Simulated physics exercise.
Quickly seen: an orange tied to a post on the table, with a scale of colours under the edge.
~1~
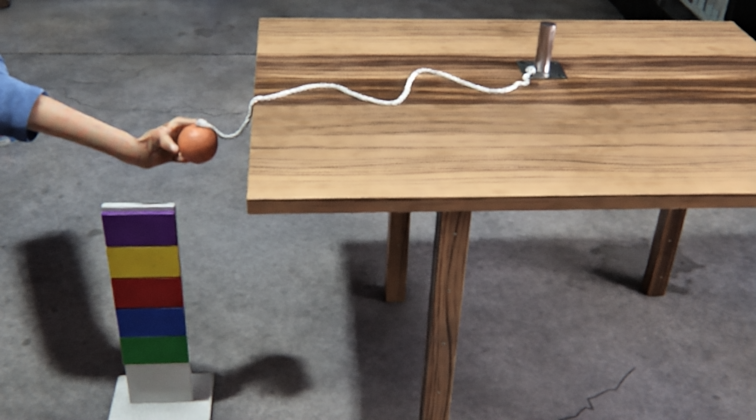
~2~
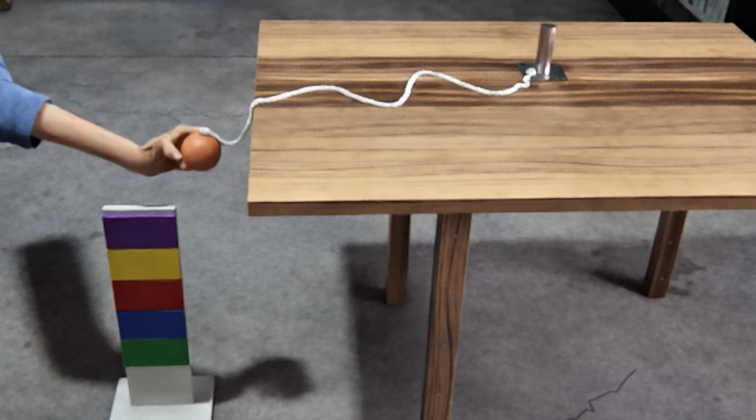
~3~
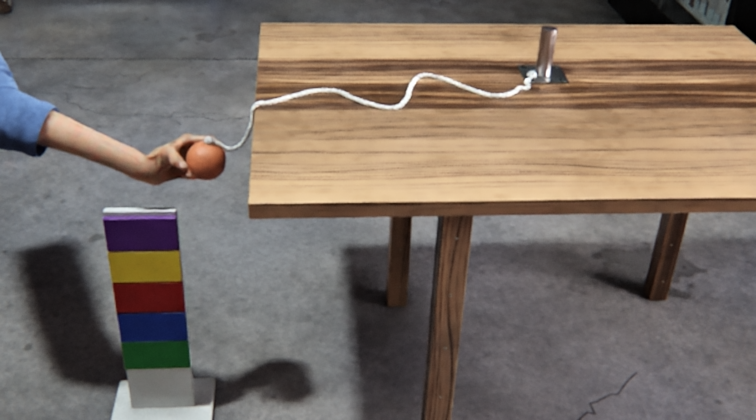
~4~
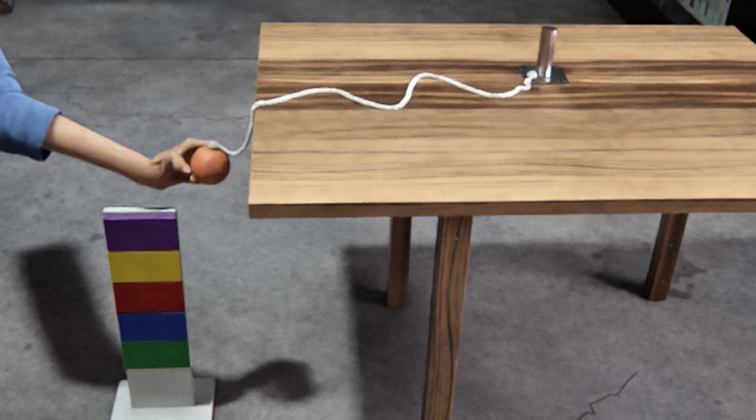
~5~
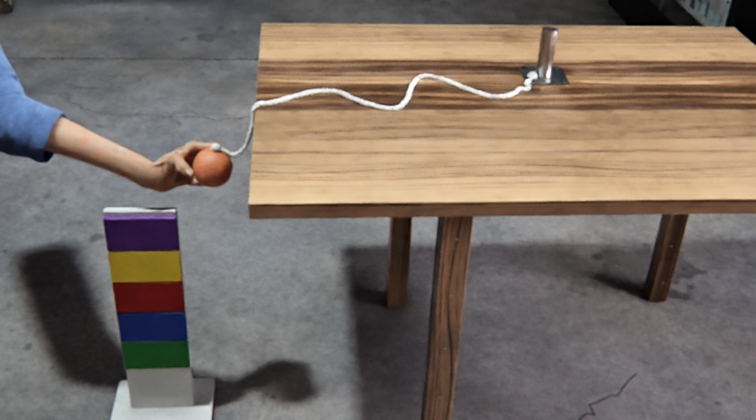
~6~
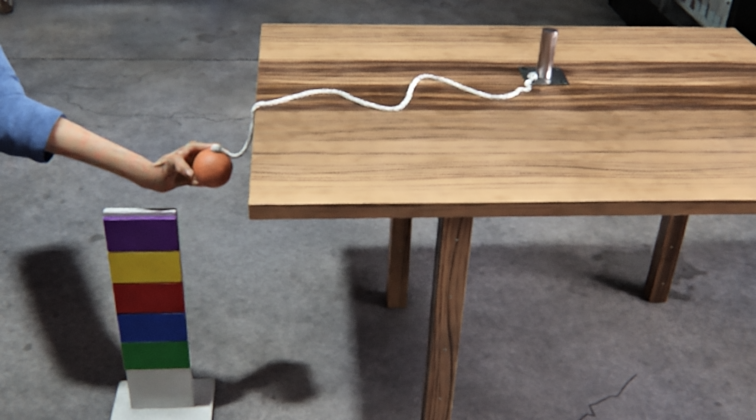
A hand reaches in from the left, holding an orange ball-like object beside a wooden table on a grey concrete floor, seen from slightly above. A white cord winds across the tabletop to a metal post, and a white stand with purple, yellow, red, blue and green bands stands below the hand. The hand eases the orange object slightly down and right, while the view stays nearly still.
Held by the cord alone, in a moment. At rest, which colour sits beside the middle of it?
Its centre is beside red.
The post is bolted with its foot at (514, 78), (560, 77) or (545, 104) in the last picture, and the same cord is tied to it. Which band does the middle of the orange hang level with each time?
Going case by case, it's blue, red and finally blue.
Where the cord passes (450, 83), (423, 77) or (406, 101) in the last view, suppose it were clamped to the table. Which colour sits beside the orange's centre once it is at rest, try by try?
Result per try, in sequence: Yellow / yellow / purple.
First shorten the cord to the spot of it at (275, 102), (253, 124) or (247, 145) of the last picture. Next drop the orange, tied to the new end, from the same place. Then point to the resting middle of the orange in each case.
First (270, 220), then (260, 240), then (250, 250).
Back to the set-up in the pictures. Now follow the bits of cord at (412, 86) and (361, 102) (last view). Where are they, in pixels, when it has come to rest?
Near (351, 93) and (256, 107).
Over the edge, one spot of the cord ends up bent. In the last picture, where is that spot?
You'll find it close to (361, 102).
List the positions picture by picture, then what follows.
The first picture shows orange (198, 144); purple (140, 231); yellow (144, 263); red (147, 294); blue (151, 323); green (154, 351).
The second picture shows orange (201, 152); cord through (524, 87) (454, 81) (408, 93) (349, 95) (270, 100).
The third picture shows orange (206, 160).
The fourth picture shows orange (210, 165); cord through (525, 89) (455, 83) (409, 96) (350, 97) (271, 103).
The fifth picture shows orange (213, 167).
The sixth picture shows orange (213, 168); cord through (526, 91) (455, 85) (410, 97) (350, 98) (271, 103).
A little later, orange near (224, 300); level with red.
Next, orange near (297, 266); level with red.
Later still, orange near (246, 292); level with red.
When it is over, orange near (258, 290); level with red. Its middle rests at the red band.
